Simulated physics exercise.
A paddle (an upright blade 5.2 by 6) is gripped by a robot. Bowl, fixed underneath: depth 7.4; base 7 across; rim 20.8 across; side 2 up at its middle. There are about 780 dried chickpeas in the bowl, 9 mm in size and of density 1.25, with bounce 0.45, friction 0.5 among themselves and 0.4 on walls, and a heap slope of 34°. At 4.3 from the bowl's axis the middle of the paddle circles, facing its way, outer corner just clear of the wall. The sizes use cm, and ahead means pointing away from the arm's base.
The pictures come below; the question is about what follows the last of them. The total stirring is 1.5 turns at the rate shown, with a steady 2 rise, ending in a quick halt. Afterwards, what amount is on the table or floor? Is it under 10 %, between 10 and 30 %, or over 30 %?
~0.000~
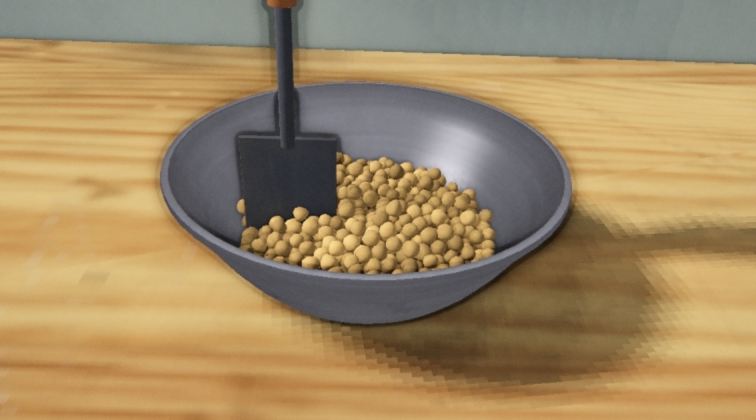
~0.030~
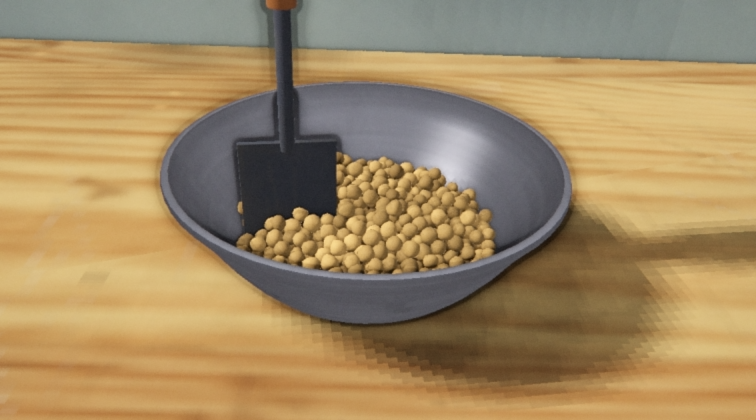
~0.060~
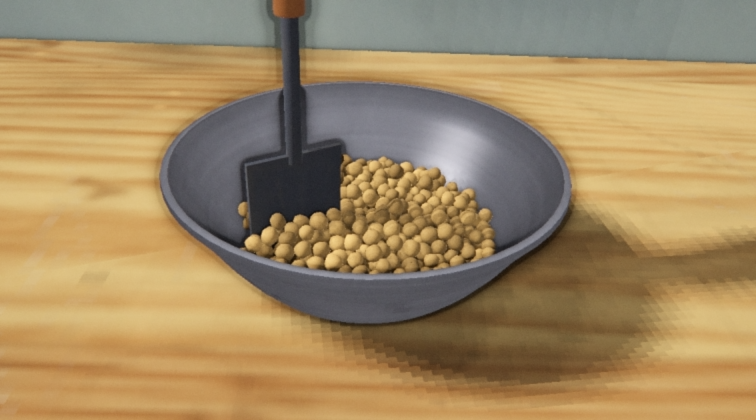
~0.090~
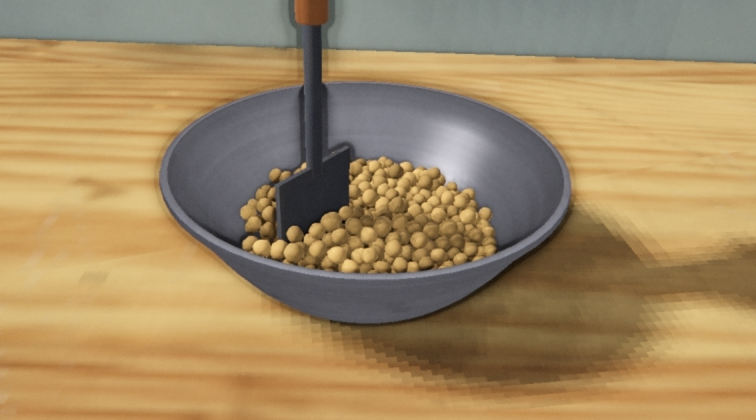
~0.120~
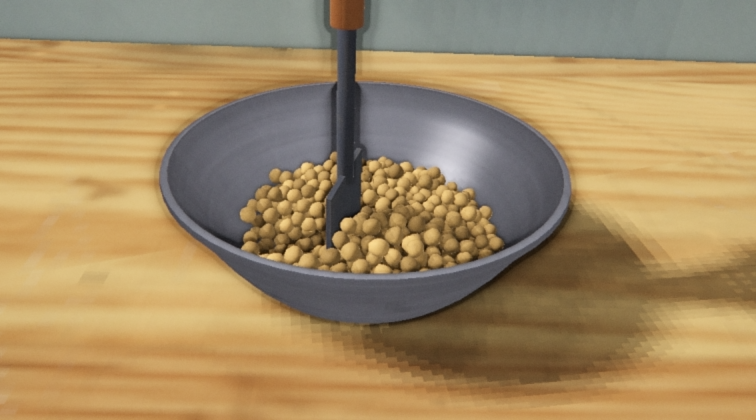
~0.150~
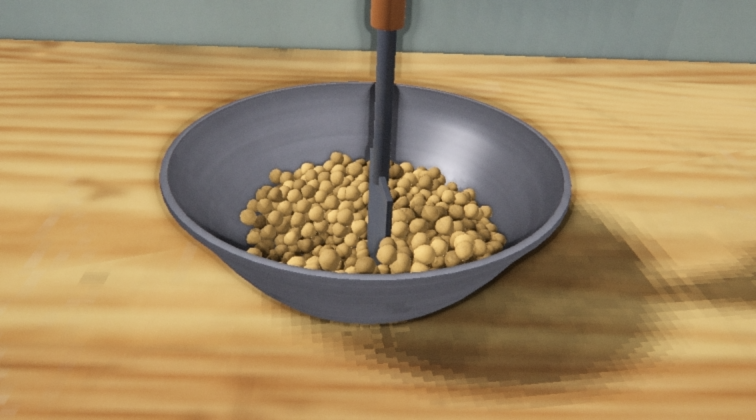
Under 10 %.
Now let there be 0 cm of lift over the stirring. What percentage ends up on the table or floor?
About 15 percent.
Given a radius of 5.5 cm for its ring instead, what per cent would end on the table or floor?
In that case some 0 %.
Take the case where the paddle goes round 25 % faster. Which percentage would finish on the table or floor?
I'd expect about 15 %.
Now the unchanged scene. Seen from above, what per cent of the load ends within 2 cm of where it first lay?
Near 45 % of the pieces.
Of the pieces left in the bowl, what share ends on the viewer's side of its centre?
About 50 %.
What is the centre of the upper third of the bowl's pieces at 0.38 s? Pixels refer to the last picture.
The top third is centred near (363, 149) in the last picture.
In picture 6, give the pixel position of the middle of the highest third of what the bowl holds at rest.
Near (369, 204).
After 0.38 s, 269° round, highest piece 10 above the table; 749 in the bowl, 11 on the table or floor, 20 in flight or on the tool.
After 0.60 s, 80° round, highest piece 8 above the table; 728 in the bowl, 49 on the table or floor, 3 in flight or on the tool.
After 0.91 s, 180° round, highest piece 6 above the table; 728 in the bowl, 52 on the table or floor.
After 1.61 s, 180° round, highest piece 6 above the table; 728 in the bowl, 52 on the table or floor.
In the end, 728 in the bowl, 52 on the table or floor. That is 7 % on the table or floor.
